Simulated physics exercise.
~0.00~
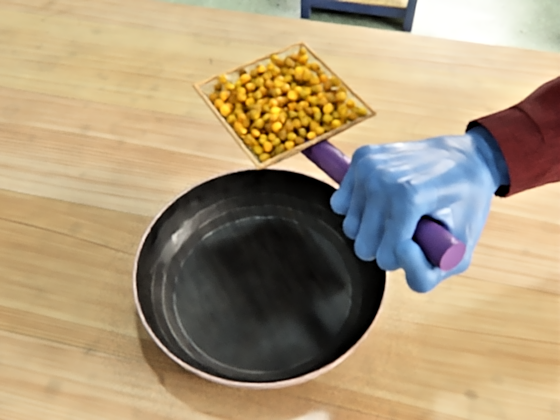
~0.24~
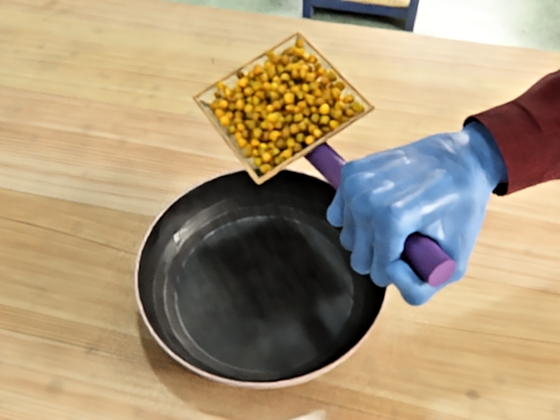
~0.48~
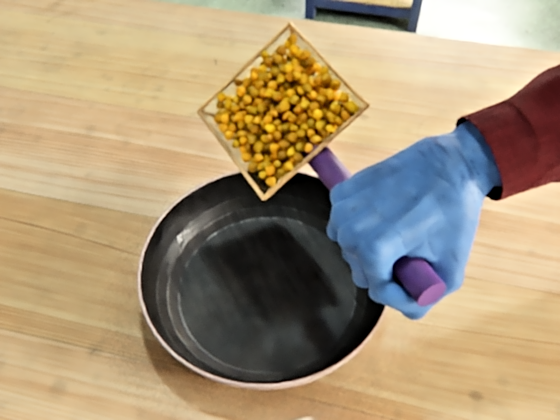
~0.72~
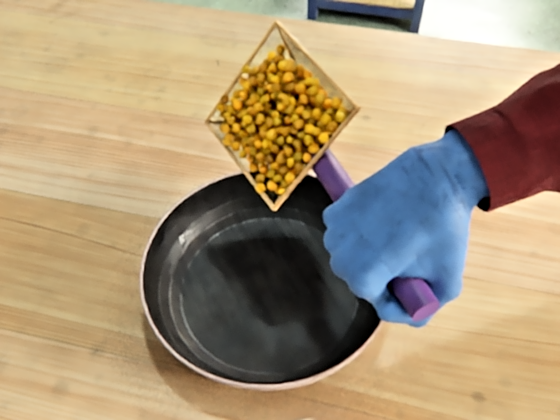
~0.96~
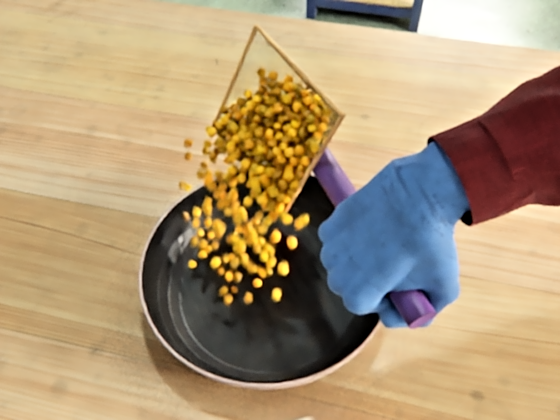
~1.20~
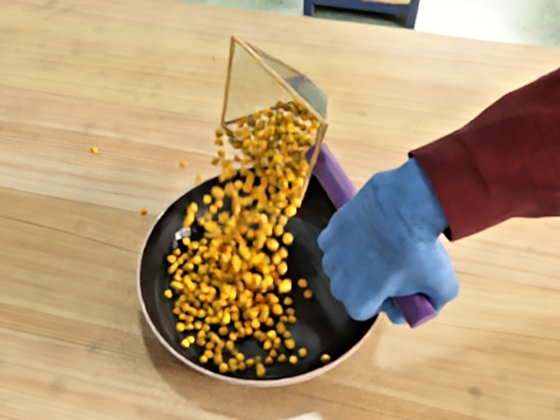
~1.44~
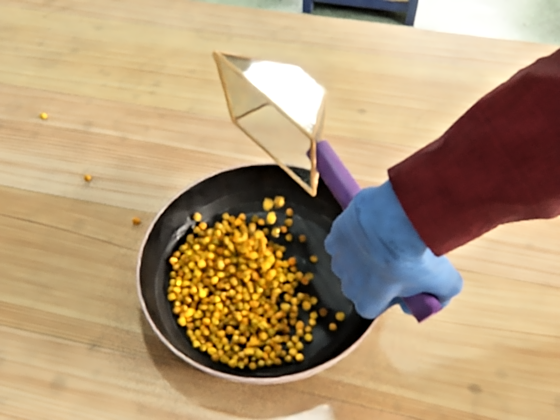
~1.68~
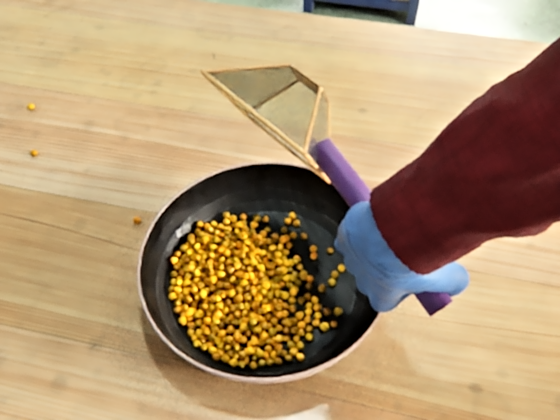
Yellow maize kernels pour from a scoop tipped by a blue-gloved hand, mostly filling a dark pan.
